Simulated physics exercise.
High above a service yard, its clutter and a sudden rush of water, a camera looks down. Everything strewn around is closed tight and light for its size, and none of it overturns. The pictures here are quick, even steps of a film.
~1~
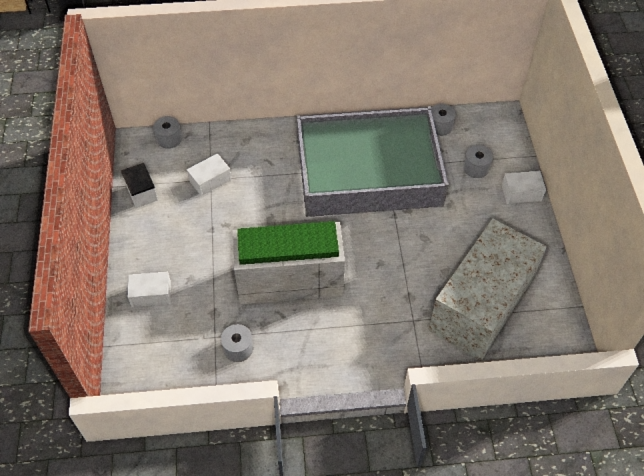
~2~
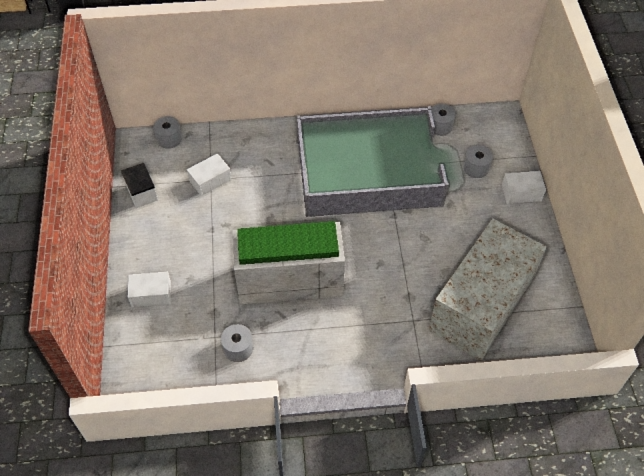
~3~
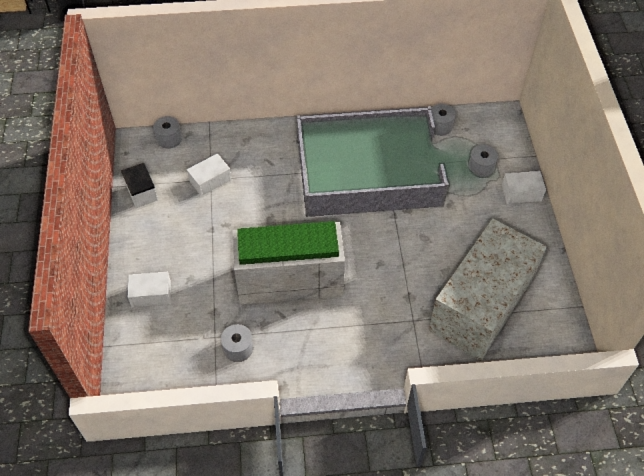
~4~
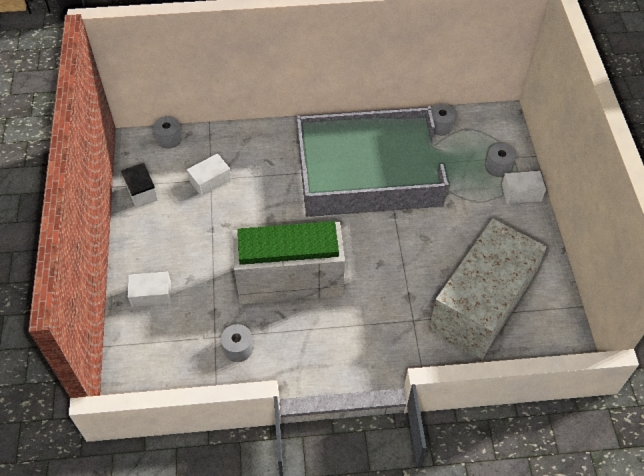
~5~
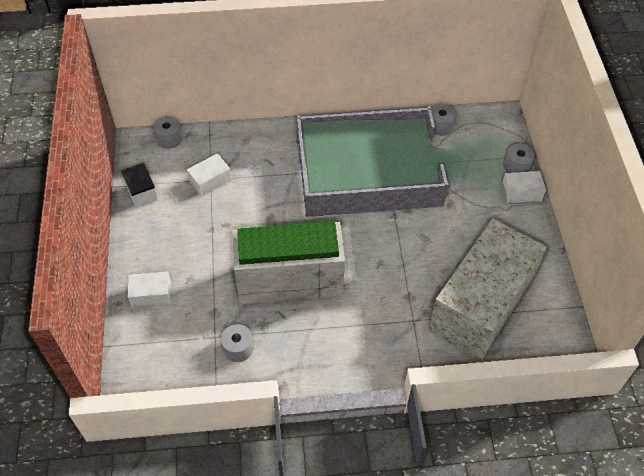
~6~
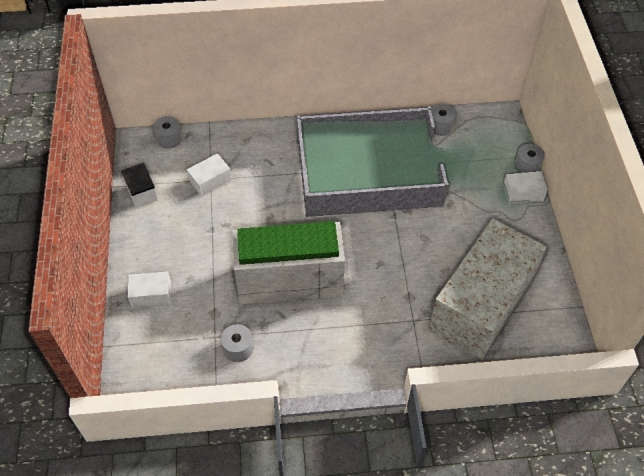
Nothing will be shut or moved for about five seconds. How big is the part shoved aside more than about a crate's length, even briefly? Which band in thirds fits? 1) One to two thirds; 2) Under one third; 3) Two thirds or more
One to two thirds (1).
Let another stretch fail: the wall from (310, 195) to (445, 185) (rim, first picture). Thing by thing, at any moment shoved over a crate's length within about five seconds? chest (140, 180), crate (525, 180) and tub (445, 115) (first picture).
Order as asked: Not sent that far; sent that far; not sent that far.
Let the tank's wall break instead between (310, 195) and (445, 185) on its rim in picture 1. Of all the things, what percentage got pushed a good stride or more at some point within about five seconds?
It comes out at roughly 10 per cent.
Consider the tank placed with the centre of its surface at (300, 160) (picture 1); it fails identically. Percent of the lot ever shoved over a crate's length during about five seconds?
I'd estimate around 40 percent.
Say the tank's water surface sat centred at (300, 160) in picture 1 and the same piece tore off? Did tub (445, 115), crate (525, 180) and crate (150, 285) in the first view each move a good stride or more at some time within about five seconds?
In that order: Pushed that far, swept aside, less than that.
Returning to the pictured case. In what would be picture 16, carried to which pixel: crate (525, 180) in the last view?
Roughly at pixel (533, 247).
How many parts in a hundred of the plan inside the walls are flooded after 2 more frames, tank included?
Roughly 20 per cent.
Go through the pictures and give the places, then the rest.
A tub at (480, 155), on the bottom; a crate at (525, 182) rests on the ground; 0 of 8 have shifted, in the first picture.
A tub at (480, 155), on the bottom; a crate at (525, 182) rests on the ground; 0 of 8 have shifted, in the second picture.
A tub at (485, 155), on the bottom, close to its start; a crate at (525, 182) rests on the ground; 1 of 8 have shifted, in the third picture.
A tub at (502, 154), on the bottom, a stride from its start; a crate at (525, 182) rests on the ground; 1 of 8 have shifted, in the fourth picture.
A tub at (521, 154) rests on the ground, a stride from its start; a crate at (525, 182) rests on the ground; 1 of 8 have shifted, in the fifth picture.
A tub at (531, 154) rests on the ground, a stride from its start; a crate at (527, 182) rests on the ground; 1 of 8 have shifted, in the sixth picture.
A moment on, 1 of 8 are well off their spots; 2 afloat.
Next, 2 of 8 are well off their spots; 1 afloat.
Later, 3 of 8 are well off their spots; 3 afloat.
In the end, 3 of 8 are well off their spots, and 3 have been at some point; 2 afloat.
